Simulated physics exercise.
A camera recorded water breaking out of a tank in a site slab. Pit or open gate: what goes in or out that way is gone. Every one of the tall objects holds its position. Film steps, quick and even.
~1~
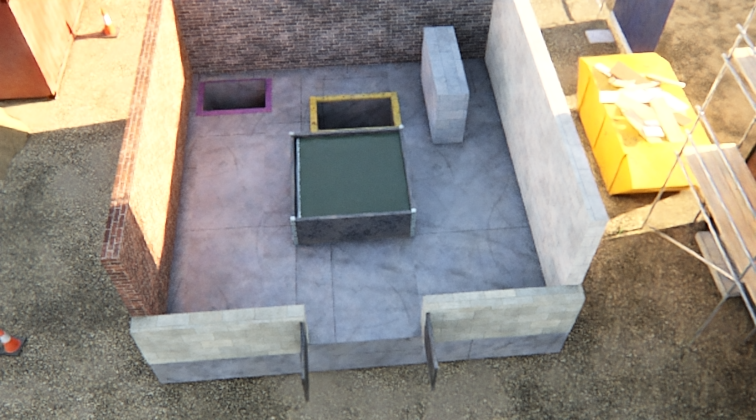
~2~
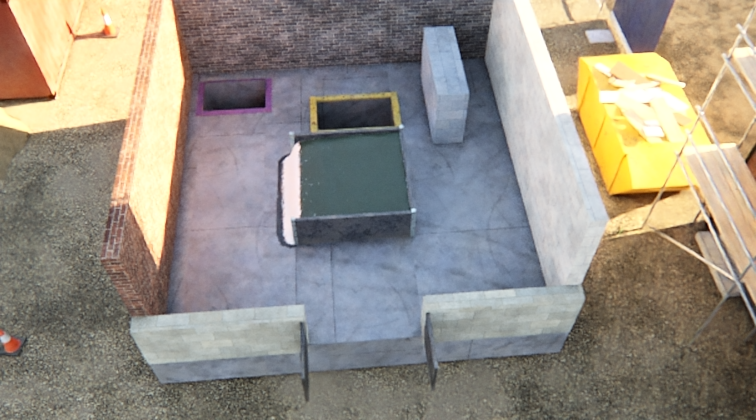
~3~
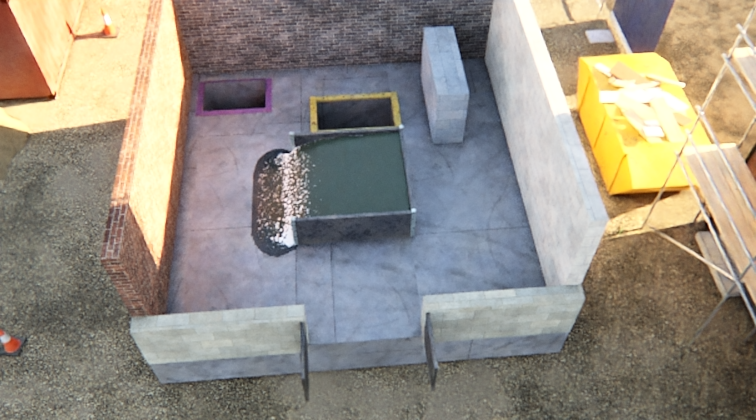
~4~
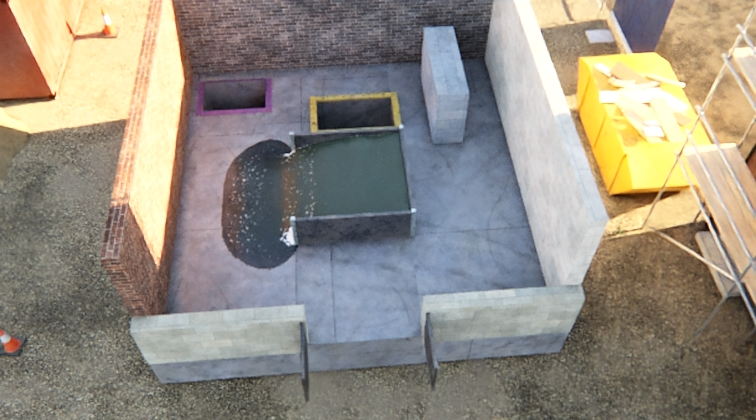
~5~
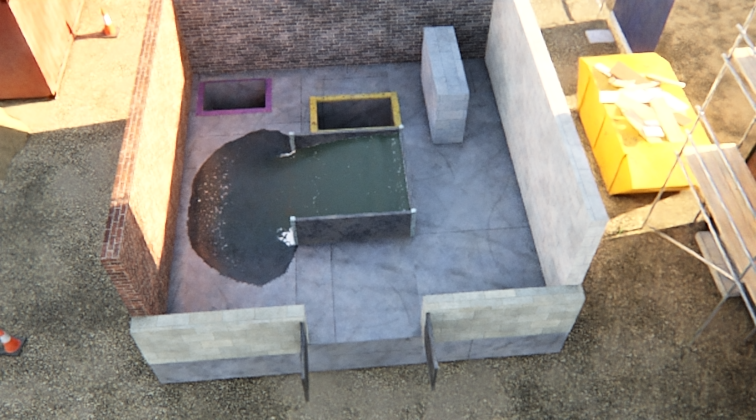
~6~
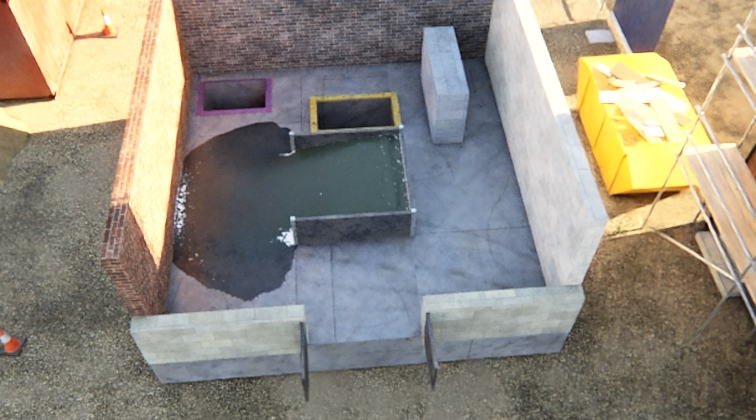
Dark water pours out the tank's left side and spreads across the slab to the brick wall.
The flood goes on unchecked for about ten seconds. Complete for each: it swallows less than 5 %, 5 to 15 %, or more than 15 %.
Completed: The gate swallows 5 to 15 %; the yellow pit swallows less than 5 %; the purple pit swallows more than 15 %.
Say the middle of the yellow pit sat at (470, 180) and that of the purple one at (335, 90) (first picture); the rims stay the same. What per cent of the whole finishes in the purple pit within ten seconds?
Purple: About 20 %.
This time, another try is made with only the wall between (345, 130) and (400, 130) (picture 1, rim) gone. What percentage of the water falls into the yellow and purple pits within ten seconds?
Near enough: Yellow 50 percent, purple 6 percent.
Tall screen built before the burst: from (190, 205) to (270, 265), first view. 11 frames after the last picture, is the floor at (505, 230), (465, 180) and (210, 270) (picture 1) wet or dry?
As the points were listed, they come out free from flooding, free from flooding, and finally taken by the flood.
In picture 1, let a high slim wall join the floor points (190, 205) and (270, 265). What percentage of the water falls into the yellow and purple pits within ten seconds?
Percent shares - yellow: 0; purple: 50.
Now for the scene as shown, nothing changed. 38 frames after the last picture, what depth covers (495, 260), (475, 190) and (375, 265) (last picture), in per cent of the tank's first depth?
I'd say around 8 per cent, then 2 per cent, then 8 per cent.
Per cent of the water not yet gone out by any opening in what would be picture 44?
About 72 %.
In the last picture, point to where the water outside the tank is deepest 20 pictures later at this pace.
Pointing at (164, 341).
A moment on, water covers 30 % of the floor; the gate 0 %, the yellow pit 0 %, the purple pit 0 %.
Next, water covers 30 % of the floor; the gate 0 %, the yellow pit 0 %, the purple pit 3 %.
Then, water covers 50 % of the floor; the gate 0 %, the yellow pit 0 %, the purple pit 15 %.
Later, water covers 70 % of the floor; the gate 3 %, the yellow pit 0 %, the purple pit 26 %.
In the end, water covers 90 % of the floor; the gate 7 %, the yellow pit 0 %, the purple pit 31 %.
